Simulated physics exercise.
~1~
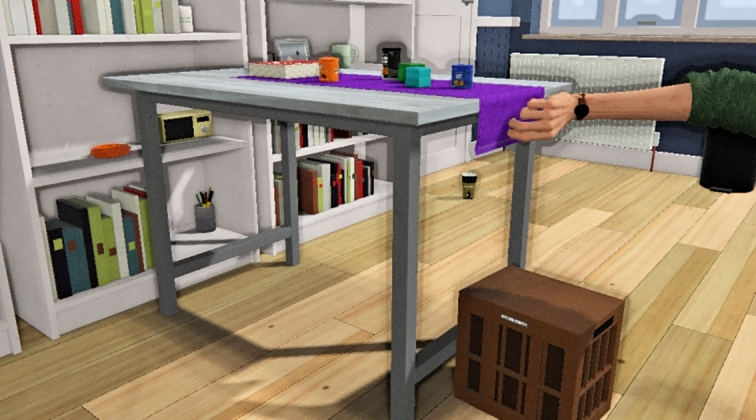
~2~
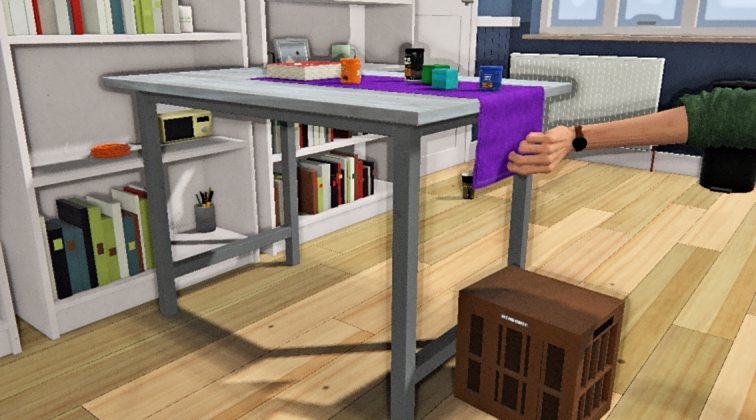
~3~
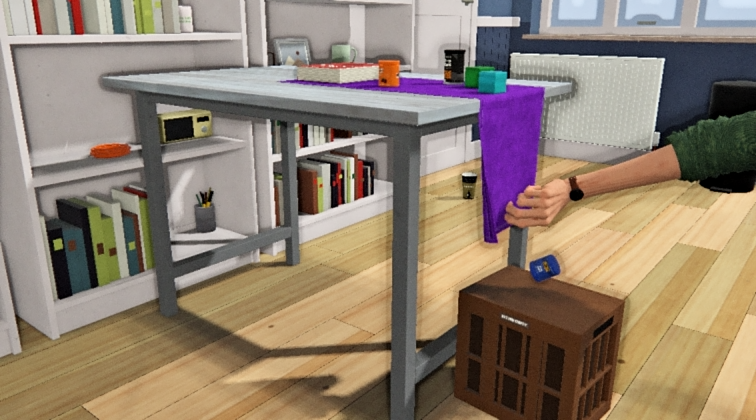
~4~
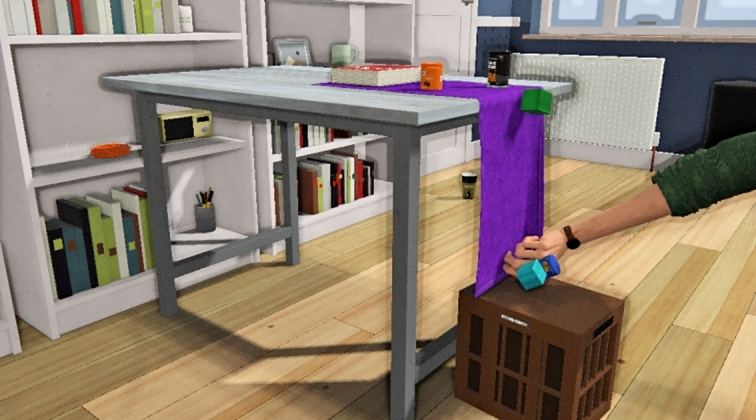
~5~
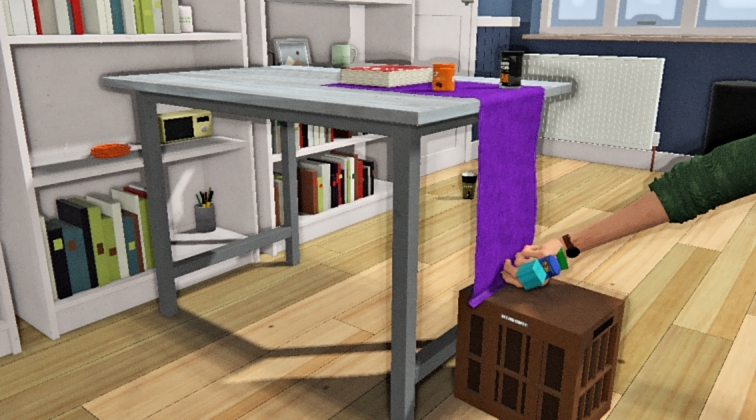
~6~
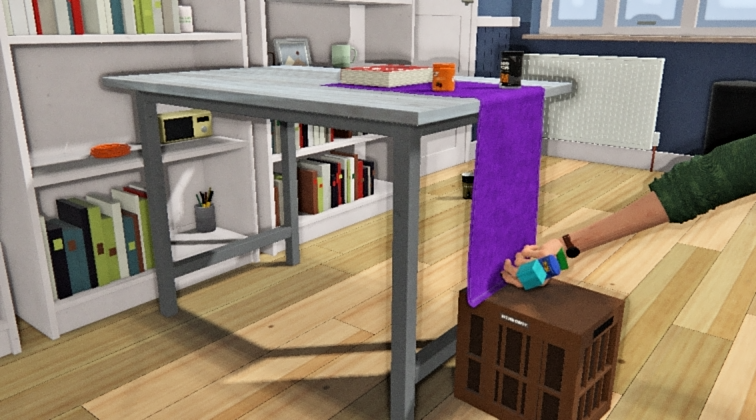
At a desk by bookshelves, a hand pulling a purple cloth down to a crate, blue pot, then turquoise and green cubes falling.
